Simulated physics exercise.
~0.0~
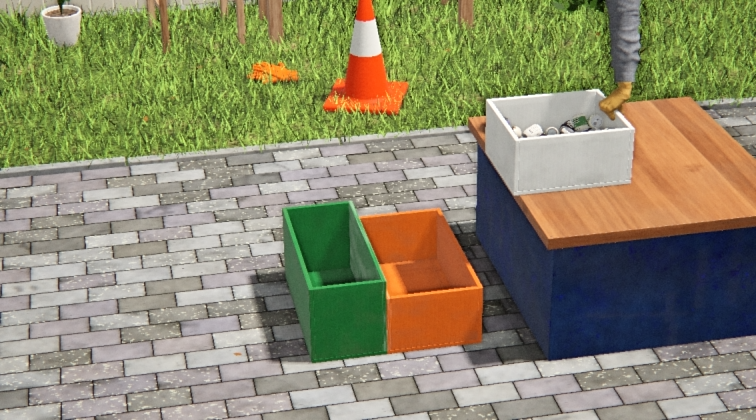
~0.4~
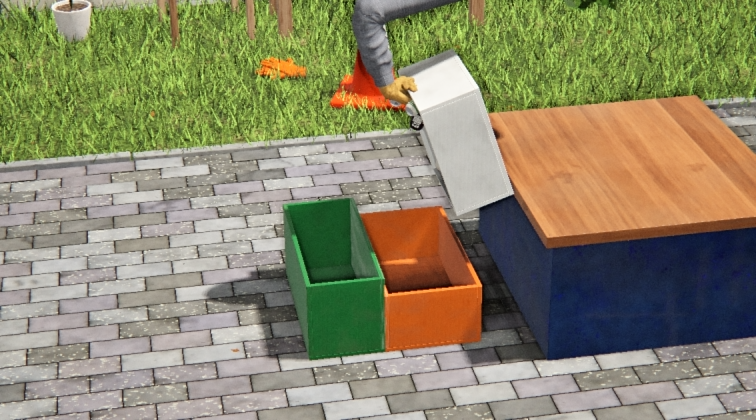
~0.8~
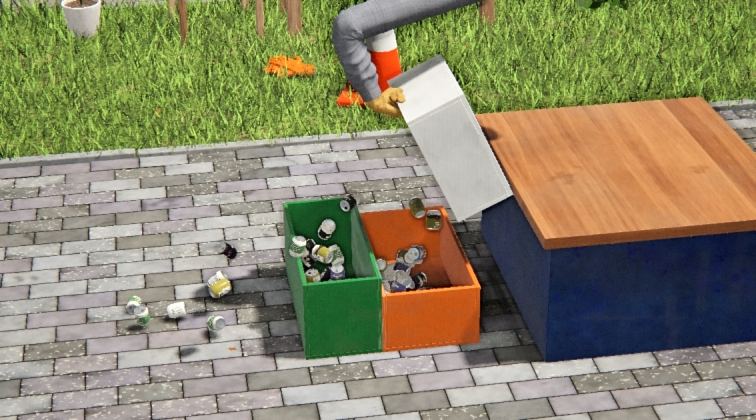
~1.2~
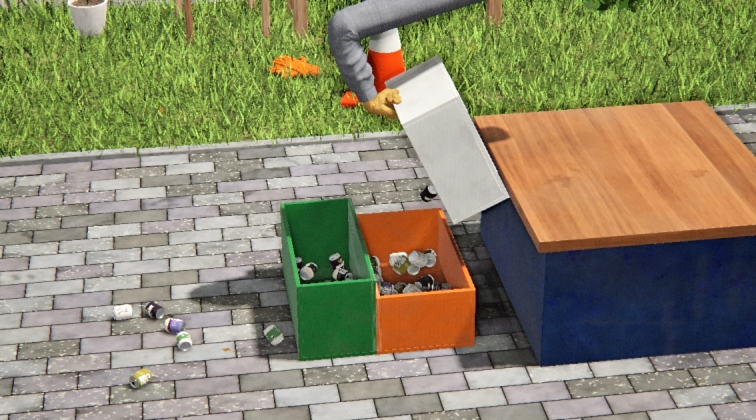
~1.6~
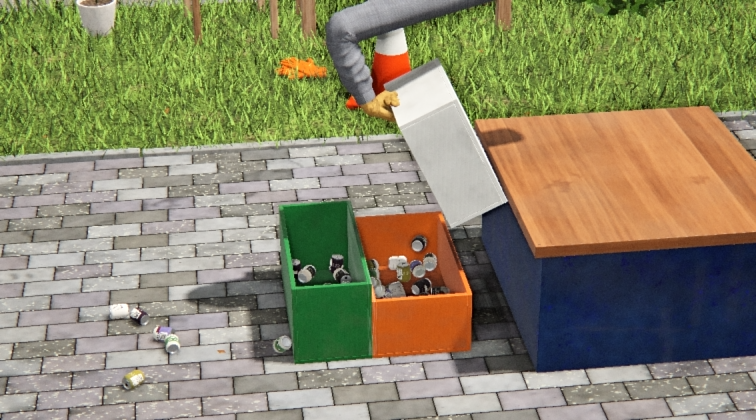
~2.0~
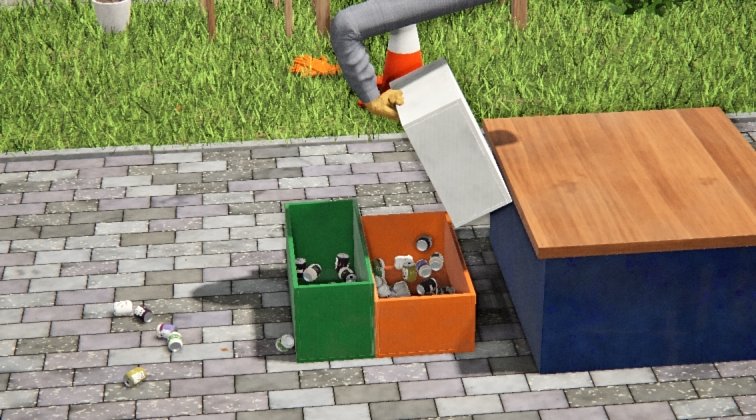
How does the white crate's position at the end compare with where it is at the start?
At the start the white crate sits upright on the left part of the bench top. At the end it is farther left, held steeply tipped past the bench's left edge near the orange box.
